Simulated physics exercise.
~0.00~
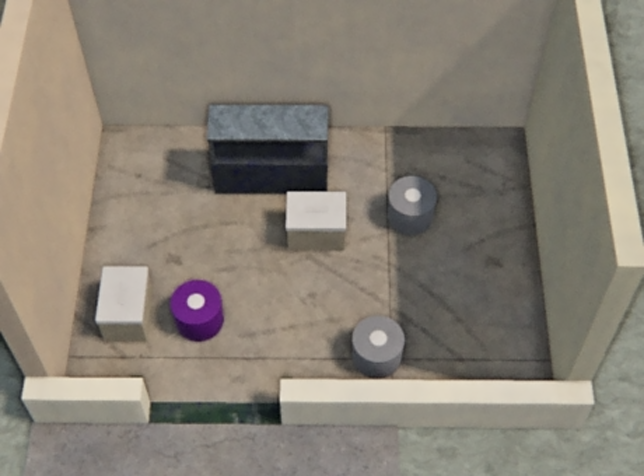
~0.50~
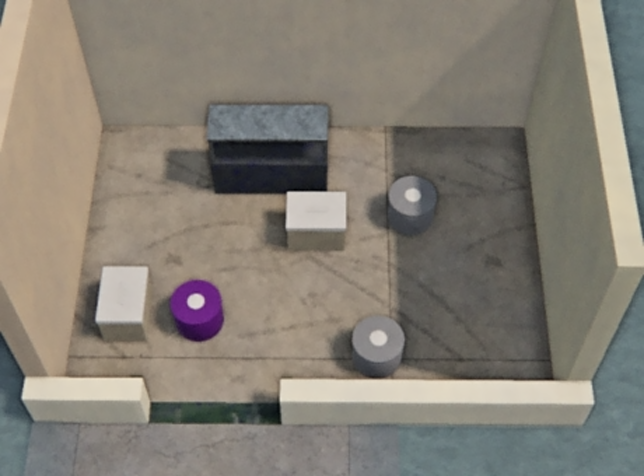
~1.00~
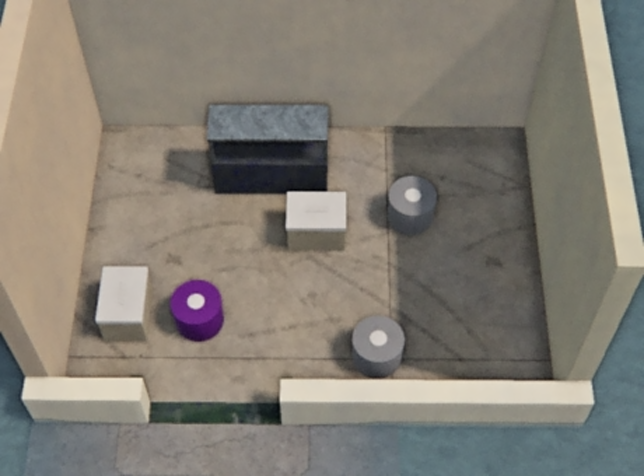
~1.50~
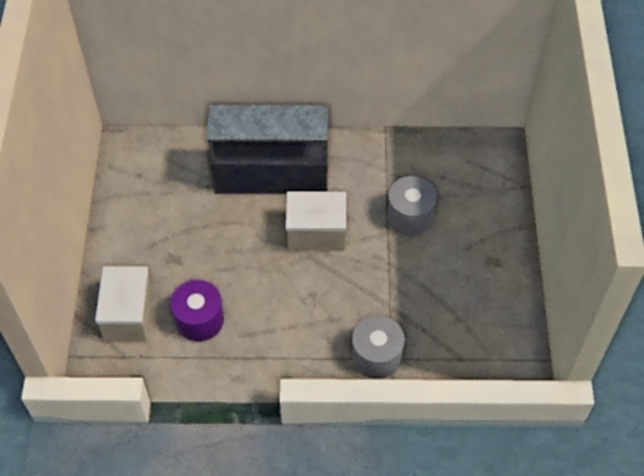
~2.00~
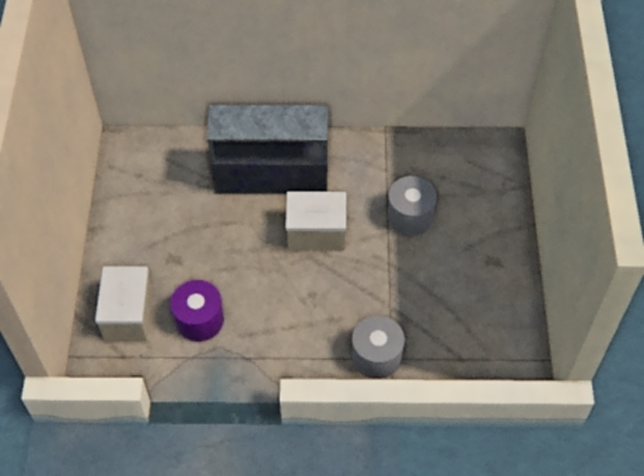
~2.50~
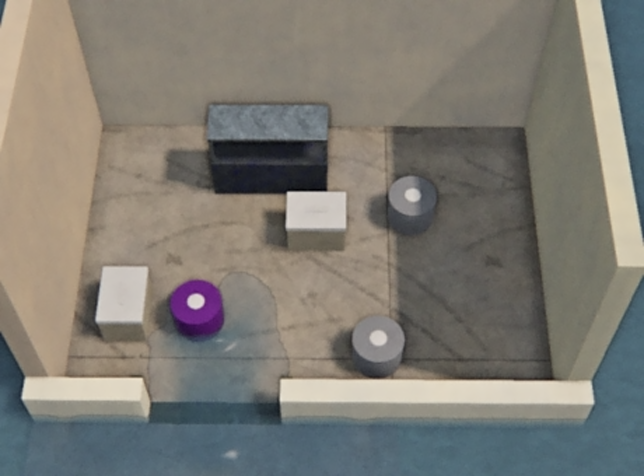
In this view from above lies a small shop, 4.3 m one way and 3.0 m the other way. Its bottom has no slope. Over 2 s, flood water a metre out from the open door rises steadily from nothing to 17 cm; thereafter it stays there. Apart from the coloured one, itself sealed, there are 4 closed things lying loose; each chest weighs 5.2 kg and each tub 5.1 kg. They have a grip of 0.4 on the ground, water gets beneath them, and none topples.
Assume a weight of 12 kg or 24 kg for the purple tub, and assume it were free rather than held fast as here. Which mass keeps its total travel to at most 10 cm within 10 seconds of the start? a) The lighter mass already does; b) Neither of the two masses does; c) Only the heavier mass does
b, neither of the two masses does.
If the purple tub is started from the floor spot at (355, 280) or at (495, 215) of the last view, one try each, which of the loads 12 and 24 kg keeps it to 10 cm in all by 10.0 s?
In that order: The smaller is enough; only the larger holds.
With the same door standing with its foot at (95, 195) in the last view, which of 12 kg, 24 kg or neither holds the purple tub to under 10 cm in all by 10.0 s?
Answer: The lower mass works.
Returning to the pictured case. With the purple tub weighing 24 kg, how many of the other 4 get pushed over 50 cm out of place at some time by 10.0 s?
That adds up to 3.
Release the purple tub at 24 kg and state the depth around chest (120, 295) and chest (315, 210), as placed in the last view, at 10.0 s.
Close to 7 and 10 centimetres.
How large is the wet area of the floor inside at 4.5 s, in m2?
Wet area: Approx. 8.5 m2.
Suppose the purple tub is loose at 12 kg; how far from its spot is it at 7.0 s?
I'd put it at roughly 200 cm.
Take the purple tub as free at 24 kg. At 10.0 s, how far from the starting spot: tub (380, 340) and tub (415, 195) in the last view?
In that order: 5 cm, 100 cm.
After 3.5 s the purple tub would be 70 cm from its start with 12 kg and 19 cm from its start with 24 kg; 6 cm of water round it then.
After 4.5 s the purple tub would be 112 cm from its start with 12 kg and 23 cm from its start with 24 kg; 5 cm of water round it then.
After 7.0 s the purple tub would be 184 cm from its start with 12 kg and 23 cm from its start with 24 kg; 7 cm of water round it then.
After 10.0 s the purple tub would be 212 cm from its start with 12 kg and 23 cm from its start with 24 kg; 9 cm of water round it then.
